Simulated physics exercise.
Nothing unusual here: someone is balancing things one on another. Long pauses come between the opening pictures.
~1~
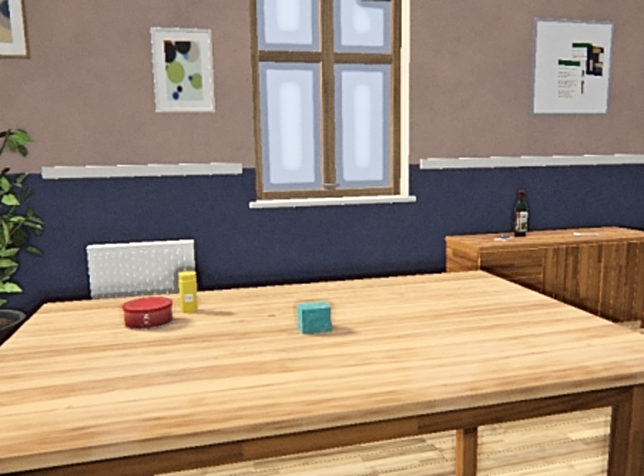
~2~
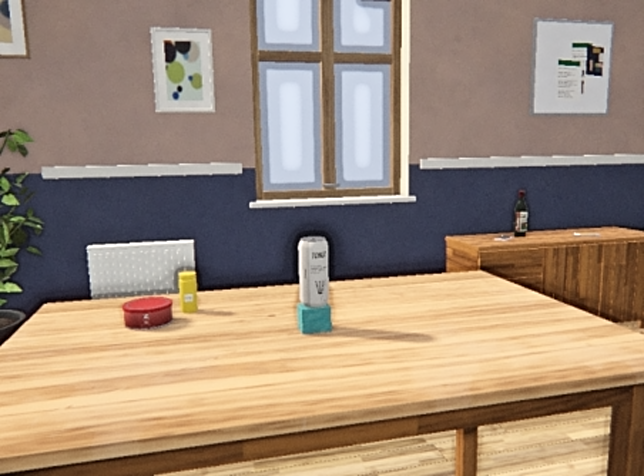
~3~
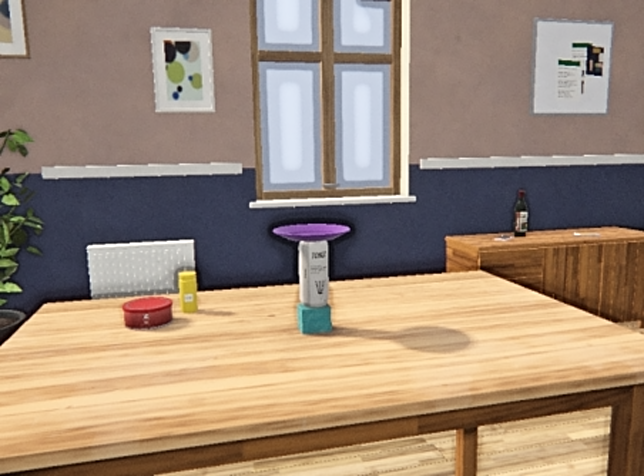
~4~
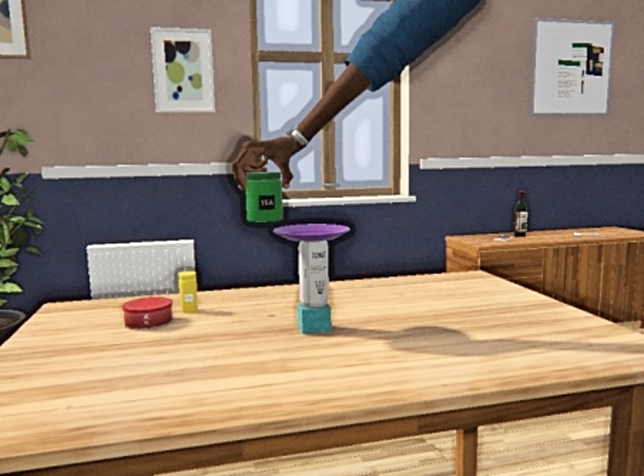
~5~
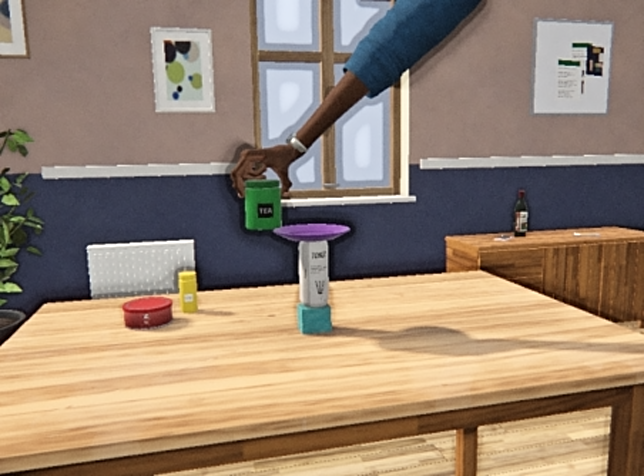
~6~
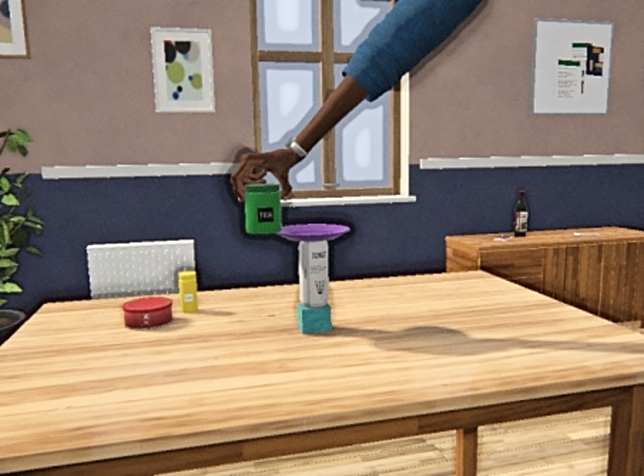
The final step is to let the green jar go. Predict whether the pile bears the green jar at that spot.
Pretty sure the pile is unstable there.
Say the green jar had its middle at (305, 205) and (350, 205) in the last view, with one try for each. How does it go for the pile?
It survives the first time and caves in the second time.
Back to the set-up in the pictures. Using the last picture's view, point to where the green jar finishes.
At about (235, 320).
Then, 0.30 s later than the last frame, green jar now fallen.
Then, 0.40 s later than the last frame, things are still on the move.
Then, 1.10 s later than the last frame, nothing new.
When it is over, fallen, green jar; the other 5 as before. End places, in pixels of the last picture, green jar near (235, 320). The pile loses its balance.
